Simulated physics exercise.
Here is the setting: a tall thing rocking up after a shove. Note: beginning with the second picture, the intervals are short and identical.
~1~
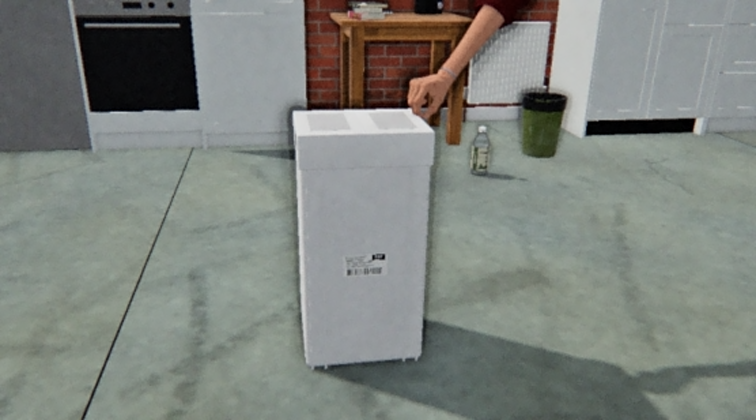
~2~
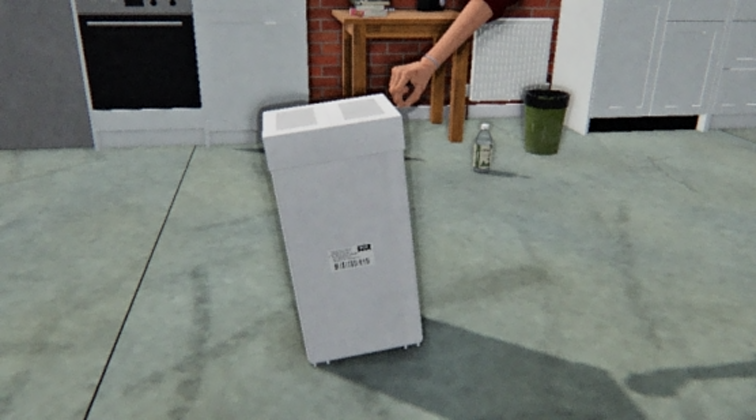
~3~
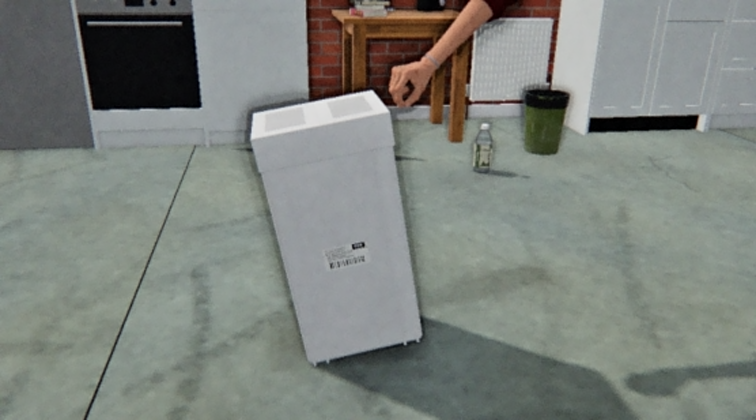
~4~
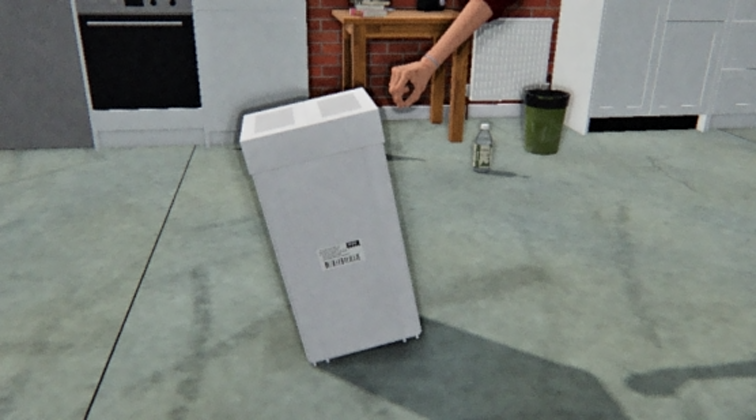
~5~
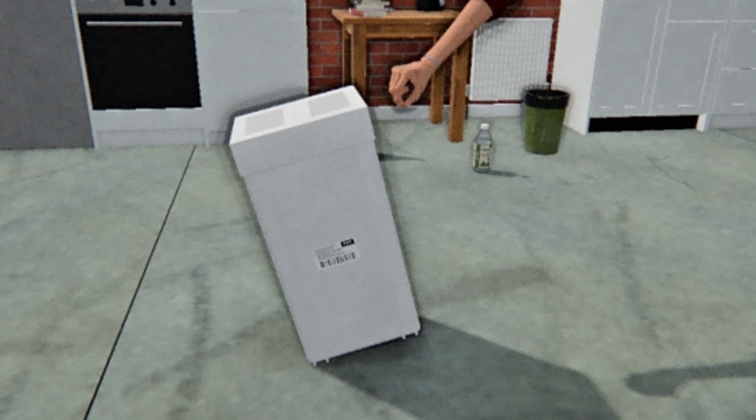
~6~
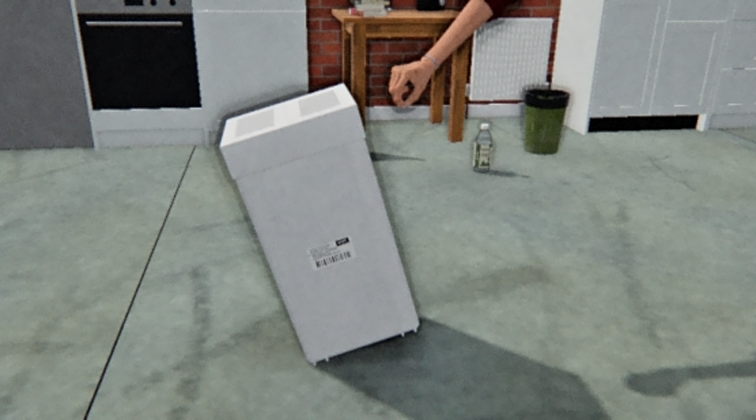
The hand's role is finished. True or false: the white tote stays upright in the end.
False - it falls.
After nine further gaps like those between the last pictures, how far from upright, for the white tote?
Estimated tilt from vertical: Some 30°.
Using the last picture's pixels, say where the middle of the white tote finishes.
It comes to rest at about (177, 300) in the last picture.
Then, 0.26 s past the last view, white tote 39° off upright near (273, 229).
Then, 0.48 s past the last view, white tote 68° off upright near (212, 261).
Finally, the white tote falls over, near (177, 300).
